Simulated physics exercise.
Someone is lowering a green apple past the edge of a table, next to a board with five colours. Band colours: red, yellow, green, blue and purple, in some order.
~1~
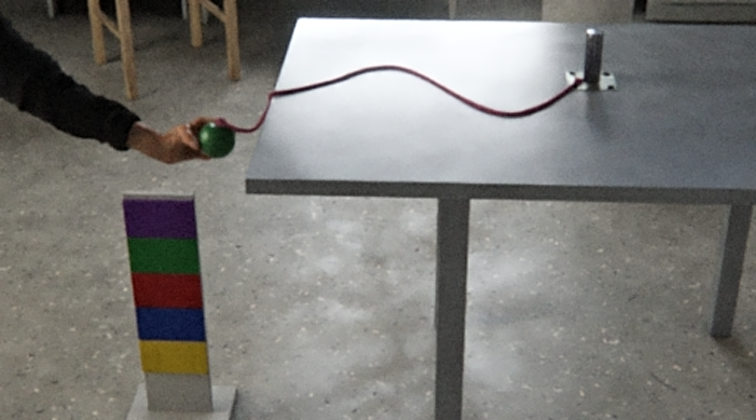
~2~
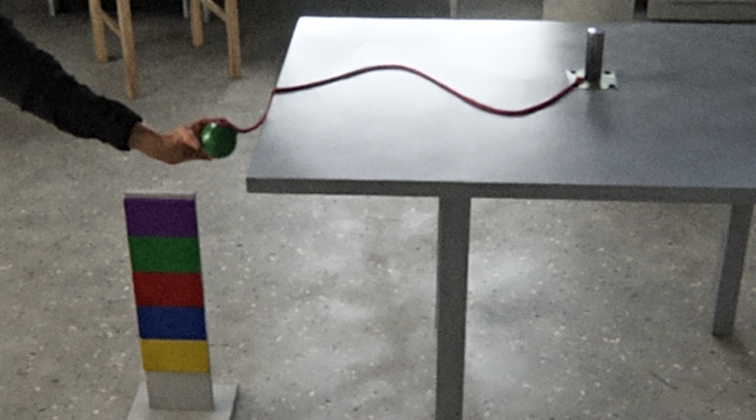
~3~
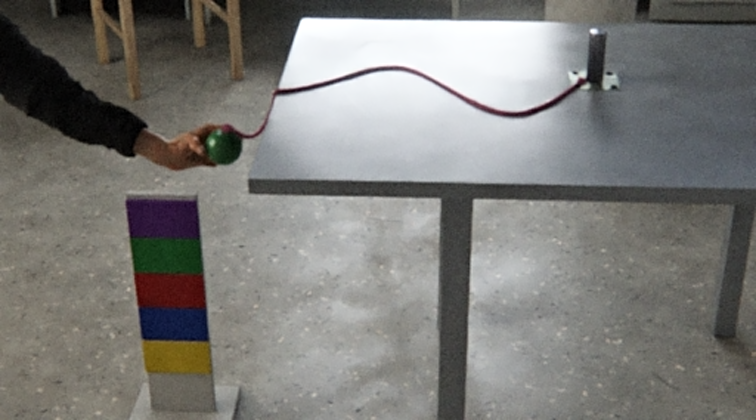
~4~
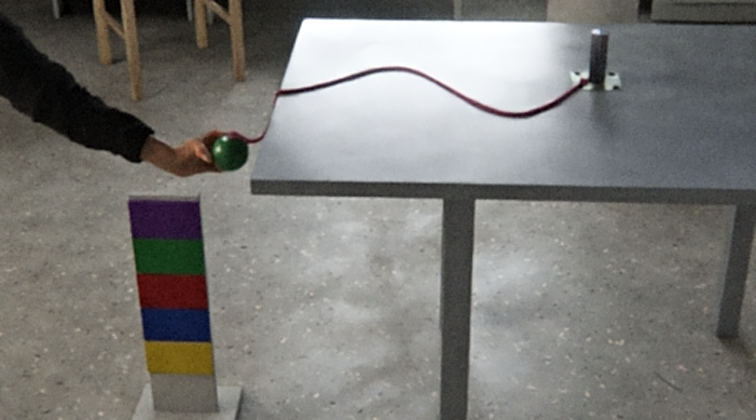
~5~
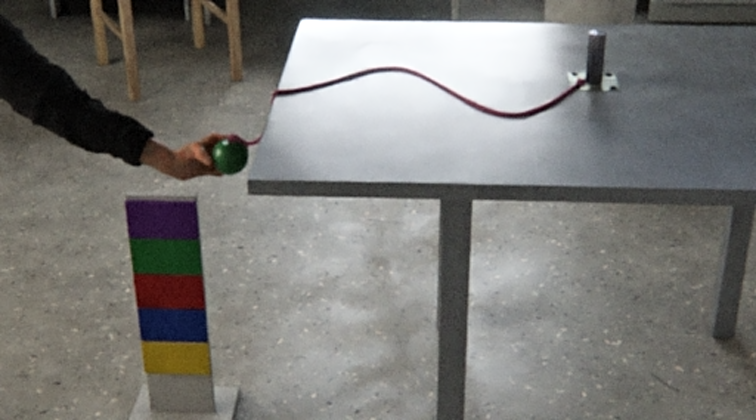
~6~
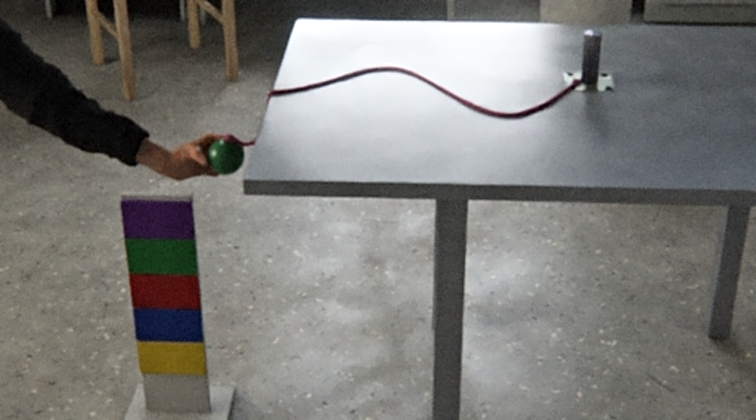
In a room with a speckled floor, a hand holds a green ball tied to a dark red cord beside a grey table, lowering it slightly near a colour-banded post while the cord lies in curves across the tabletop.
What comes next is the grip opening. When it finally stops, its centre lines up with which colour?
Red.
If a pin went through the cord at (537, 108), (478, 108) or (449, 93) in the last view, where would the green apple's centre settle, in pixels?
First try around (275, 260), second around (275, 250), third around (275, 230).
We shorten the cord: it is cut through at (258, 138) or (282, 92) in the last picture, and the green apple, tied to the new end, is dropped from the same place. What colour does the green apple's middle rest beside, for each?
For the first: Green; for the second: Purple.
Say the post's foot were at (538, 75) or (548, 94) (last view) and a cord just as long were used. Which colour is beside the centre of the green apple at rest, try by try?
First try: Blue; second try: Blue.
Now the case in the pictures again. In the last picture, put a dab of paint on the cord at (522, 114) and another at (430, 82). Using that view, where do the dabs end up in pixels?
The first one ends up at (475, 86) and the second one at (350, 92).
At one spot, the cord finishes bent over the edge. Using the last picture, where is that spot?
Look close to (369, 70) - that's the one.
A little later, apple near (279, 271); level with red.
Next, apple near (279, 289); level with red.
When it is over, apple near (279, 290); level with red. Its centre hangs level with the red band.
